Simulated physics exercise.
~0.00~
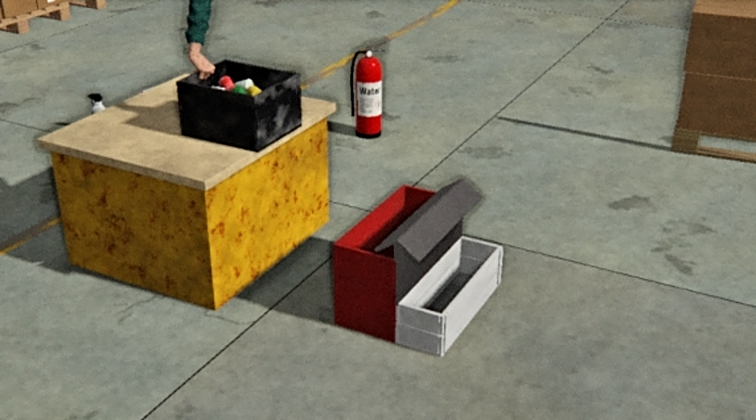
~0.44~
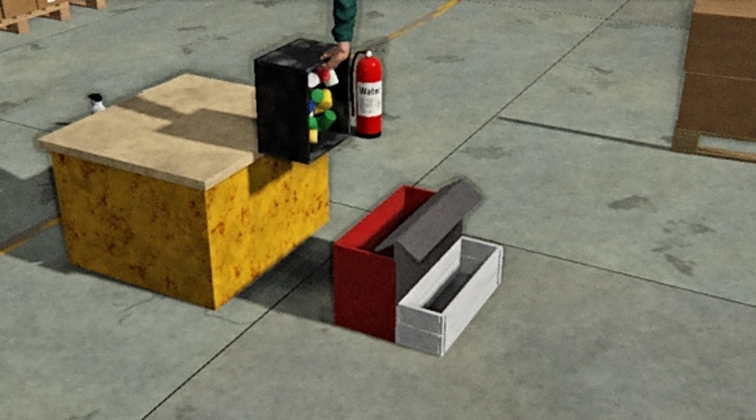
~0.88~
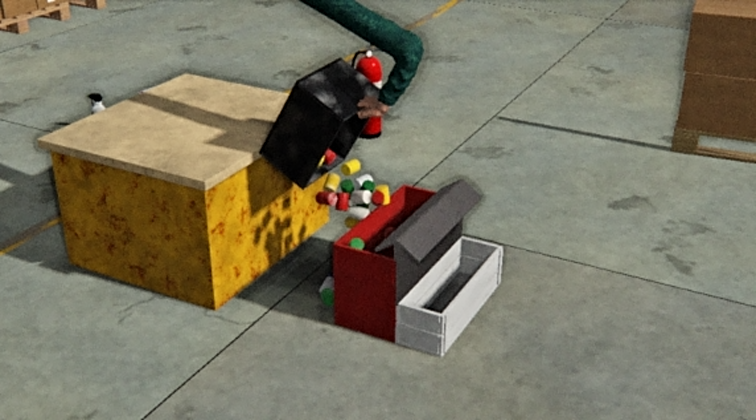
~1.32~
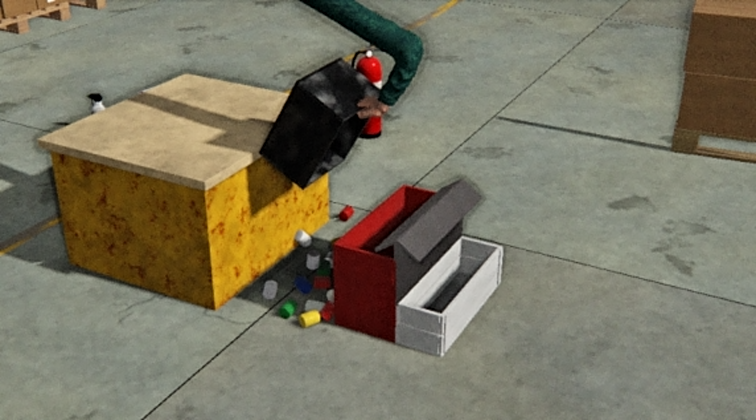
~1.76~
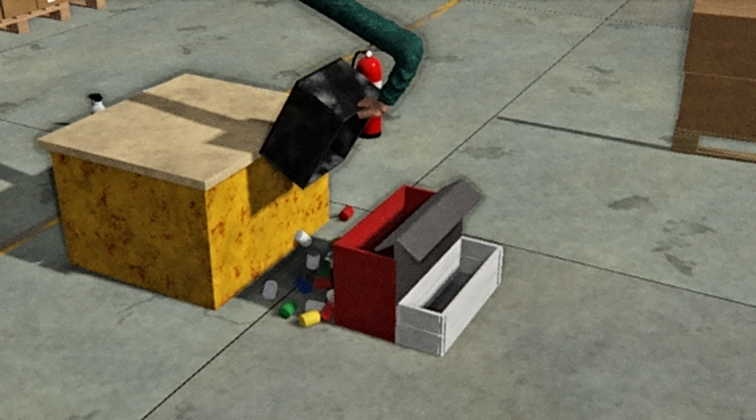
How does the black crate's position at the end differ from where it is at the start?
At the start the black crate sits upright on top of the bench. By the end it is farther right and a little lower, held tipped over the bench's right edge with its open side facing down.
